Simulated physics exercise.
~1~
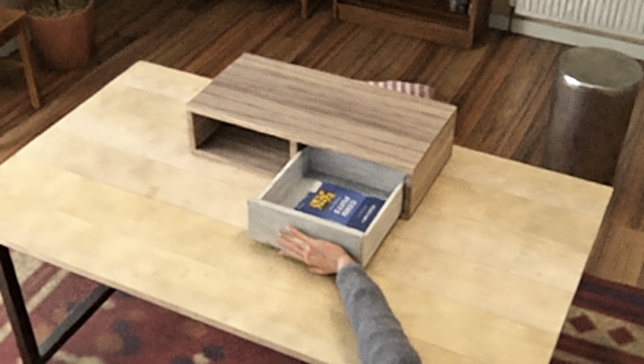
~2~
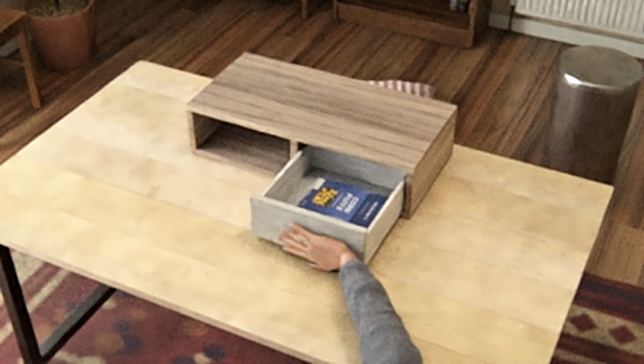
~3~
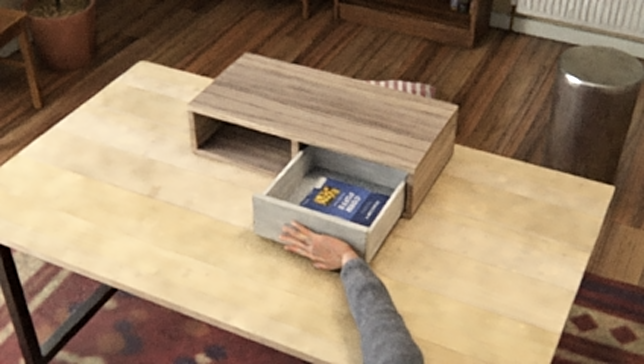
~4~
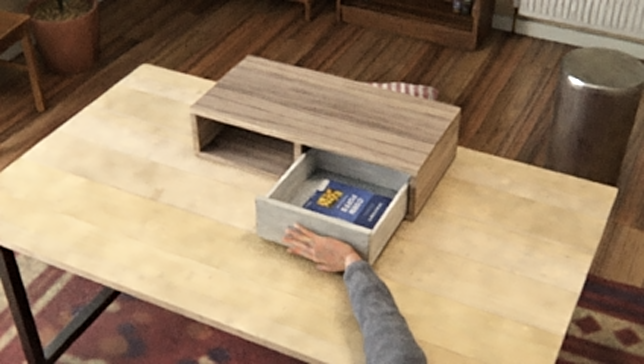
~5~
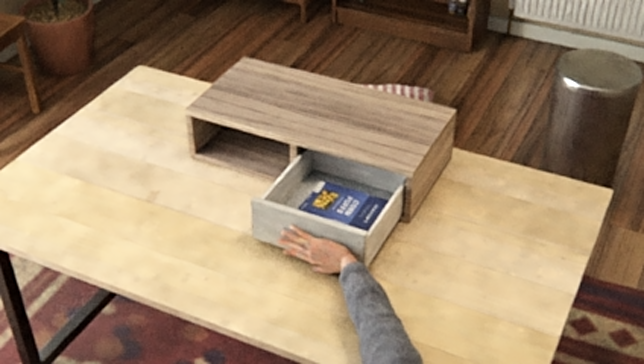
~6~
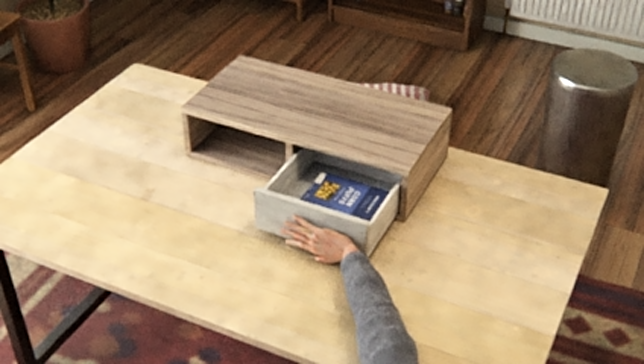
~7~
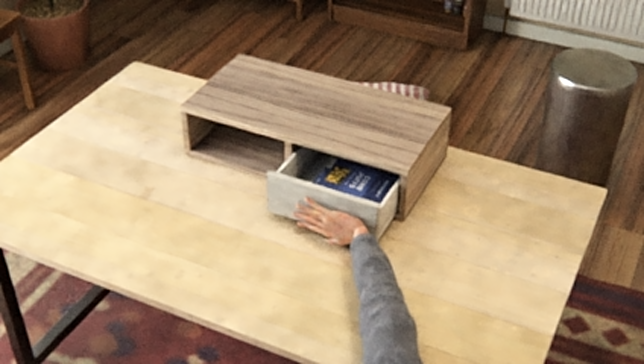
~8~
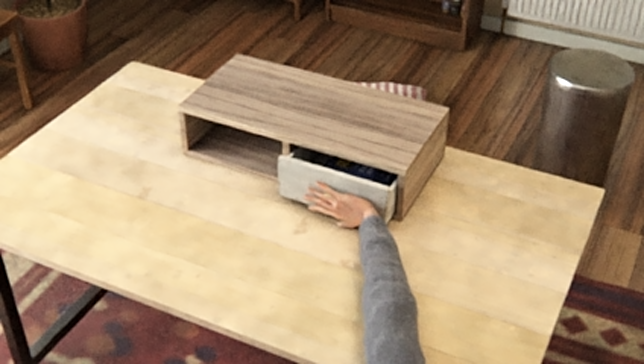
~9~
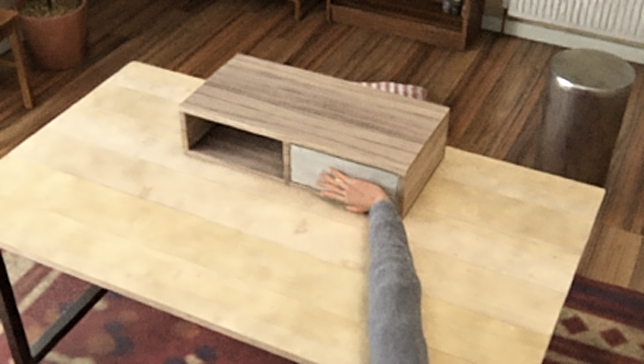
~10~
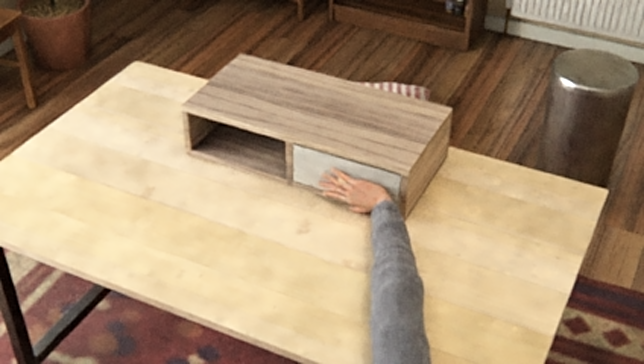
On a pale wooden table, a hand resting against an open drawer holding a blue packet, then pushing it fully shut.
